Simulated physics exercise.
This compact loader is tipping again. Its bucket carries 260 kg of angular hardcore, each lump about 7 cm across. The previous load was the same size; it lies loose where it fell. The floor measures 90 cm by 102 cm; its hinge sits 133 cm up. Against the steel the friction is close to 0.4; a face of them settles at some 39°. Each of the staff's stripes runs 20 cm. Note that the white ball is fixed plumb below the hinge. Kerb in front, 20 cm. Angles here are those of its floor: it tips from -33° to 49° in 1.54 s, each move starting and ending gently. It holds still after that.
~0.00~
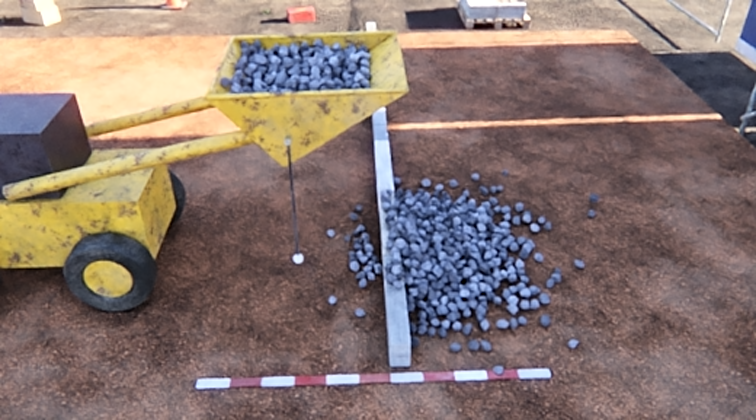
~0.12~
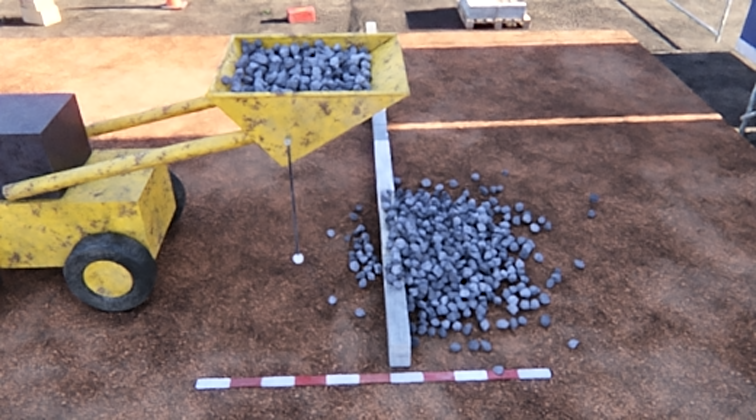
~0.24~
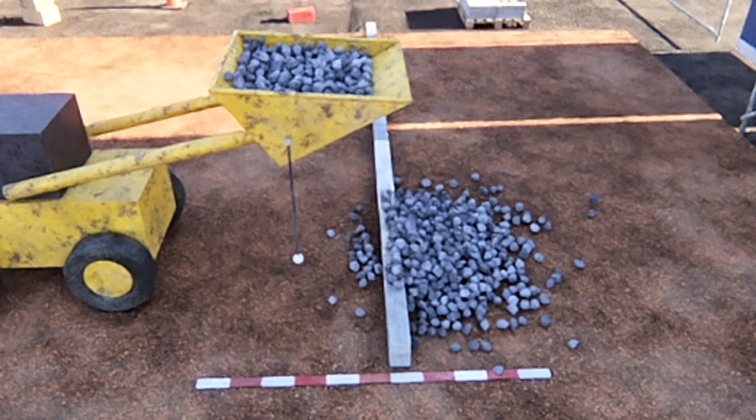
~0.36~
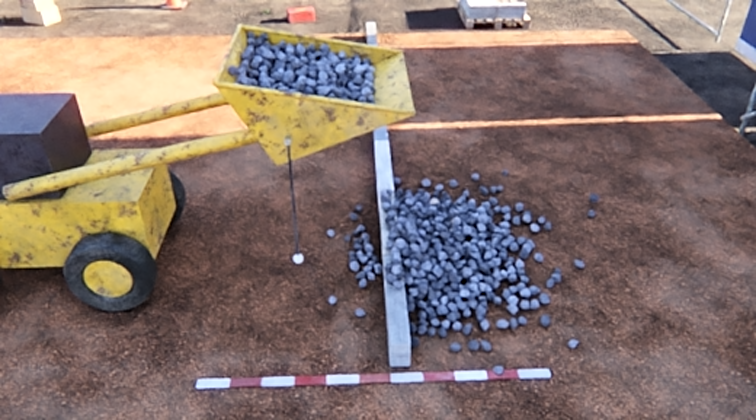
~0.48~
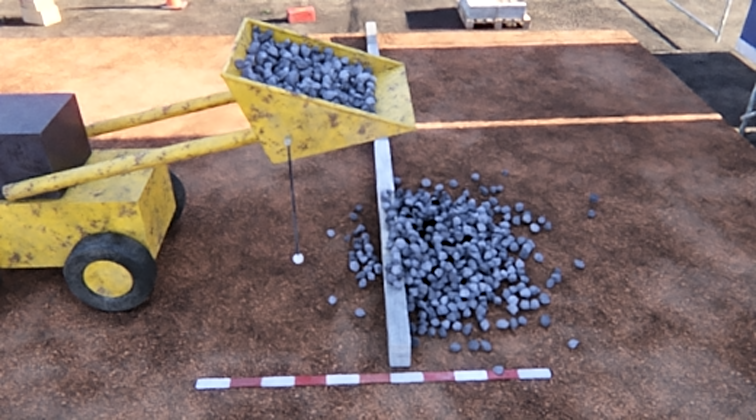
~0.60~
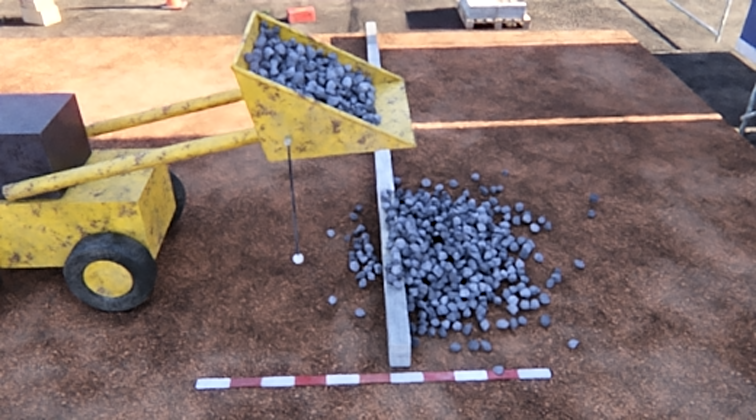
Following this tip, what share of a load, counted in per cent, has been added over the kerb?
57 per cent, roughly.
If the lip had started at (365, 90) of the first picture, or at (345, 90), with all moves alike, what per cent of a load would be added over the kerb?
Around 5 and 5 percent respectively.
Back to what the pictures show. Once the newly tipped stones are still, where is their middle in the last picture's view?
Their middle rests near (407, 243).
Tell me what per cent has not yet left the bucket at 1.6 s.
Around 25 in a hundred.
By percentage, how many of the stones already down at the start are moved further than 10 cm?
I'd say roughly 5 per cent of them.
After 1.2 s the floor is at 36°; in per cent of one load, 99 in the bucket, 9 on this side of the kerb, 92 over the kerb; the foremost stones are at (563, 236).
After 1.6 s the floor is at 49°; in per cent of one load, 26 in the bucket, 58 on this side of the kerb, 116 over the kerb; the foremost stones are at (563, 236).
After 2.0 s the floor is at 49°; in per cent of one load, 0 in the bucket, 54 on this side of the kerb, 146 over the kerb; the foremost stones are at (563, 236).
After 4.5 s the floor is at 49°; in per cent of one load, 0 in the bucket, 51 on this side of the kerb, 149 over the kerb; the foremost stones are at (561, 230). Net gain over the kerb, 57.
